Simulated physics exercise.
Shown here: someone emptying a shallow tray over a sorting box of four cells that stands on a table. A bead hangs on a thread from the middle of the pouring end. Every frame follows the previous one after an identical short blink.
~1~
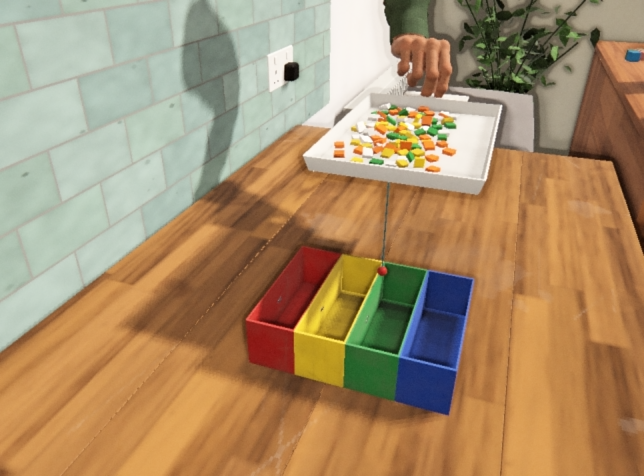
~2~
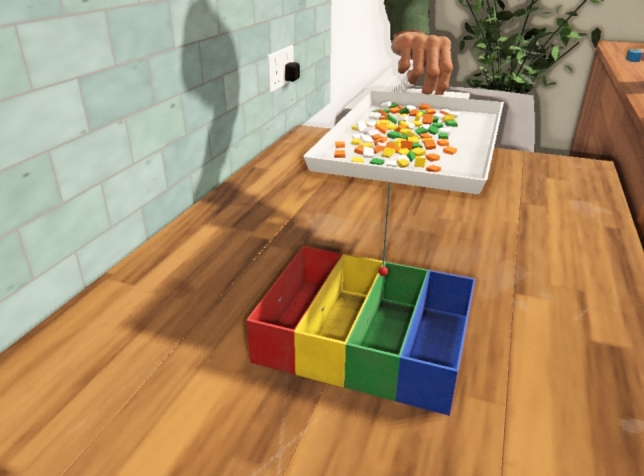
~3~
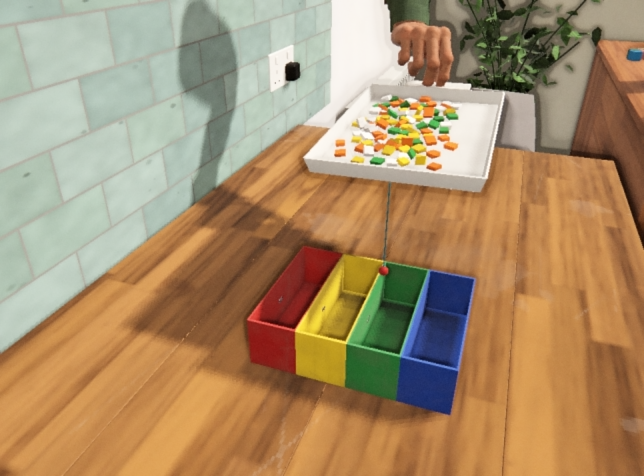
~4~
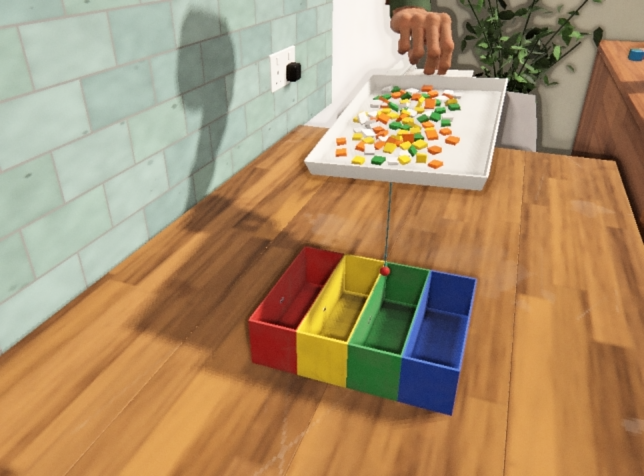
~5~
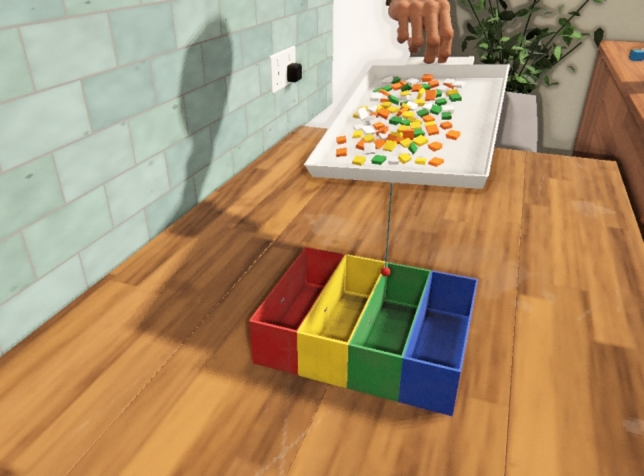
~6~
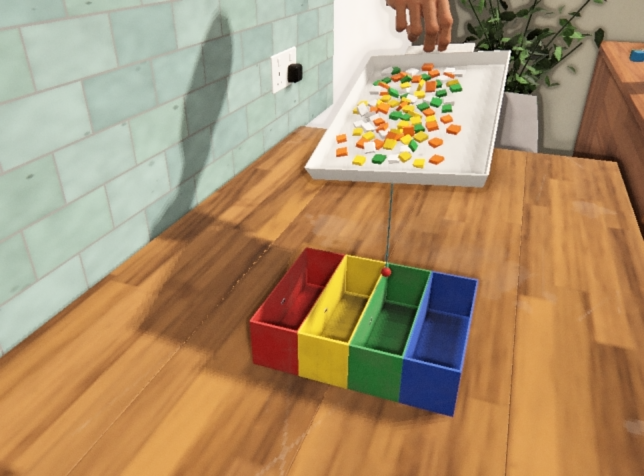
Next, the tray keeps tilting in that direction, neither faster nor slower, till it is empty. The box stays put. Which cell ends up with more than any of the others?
The red cell.
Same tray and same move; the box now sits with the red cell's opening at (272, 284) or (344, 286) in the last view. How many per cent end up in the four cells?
Result: 100 % and 50 %.
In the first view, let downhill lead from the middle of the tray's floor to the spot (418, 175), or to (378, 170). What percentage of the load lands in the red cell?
First case about 0 percent; second case about 40 percent.
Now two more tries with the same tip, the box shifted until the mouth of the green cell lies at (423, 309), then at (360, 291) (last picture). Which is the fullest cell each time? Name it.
In order: Red, yellow.
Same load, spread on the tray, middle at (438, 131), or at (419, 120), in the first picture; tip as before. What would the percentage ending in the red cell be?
You'd get 60 % the first time and 60 % the second.
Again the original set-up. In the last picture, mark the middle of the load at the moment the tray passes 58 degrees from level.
Somewhere about (347, 144).
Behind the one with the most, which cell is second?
I'd say the cell in yellow.
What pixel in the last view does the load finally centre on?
Roughly at (308, 316), give or take.
Shortly afterwards, tray tipped steeply; the whole lot on the tray.
Next, tray tipped right over; near a quarter on the tray; near a third in the red cell; a little in the yellow cell; only a few in the green cell; near a quarter falling or outside the box.
Some moments later, tray tipped past a quarter turn; near two thirds in the red cell; near a quarter in the yellow cell; only a few in the green cell; a little falling or outside the box.
In the end, tray tipped past a quarter turn; near two thirds in the red cell; near a quarter in the yellow cell; only a few in the green cell; none at all in the blue cell; a little outside the box.
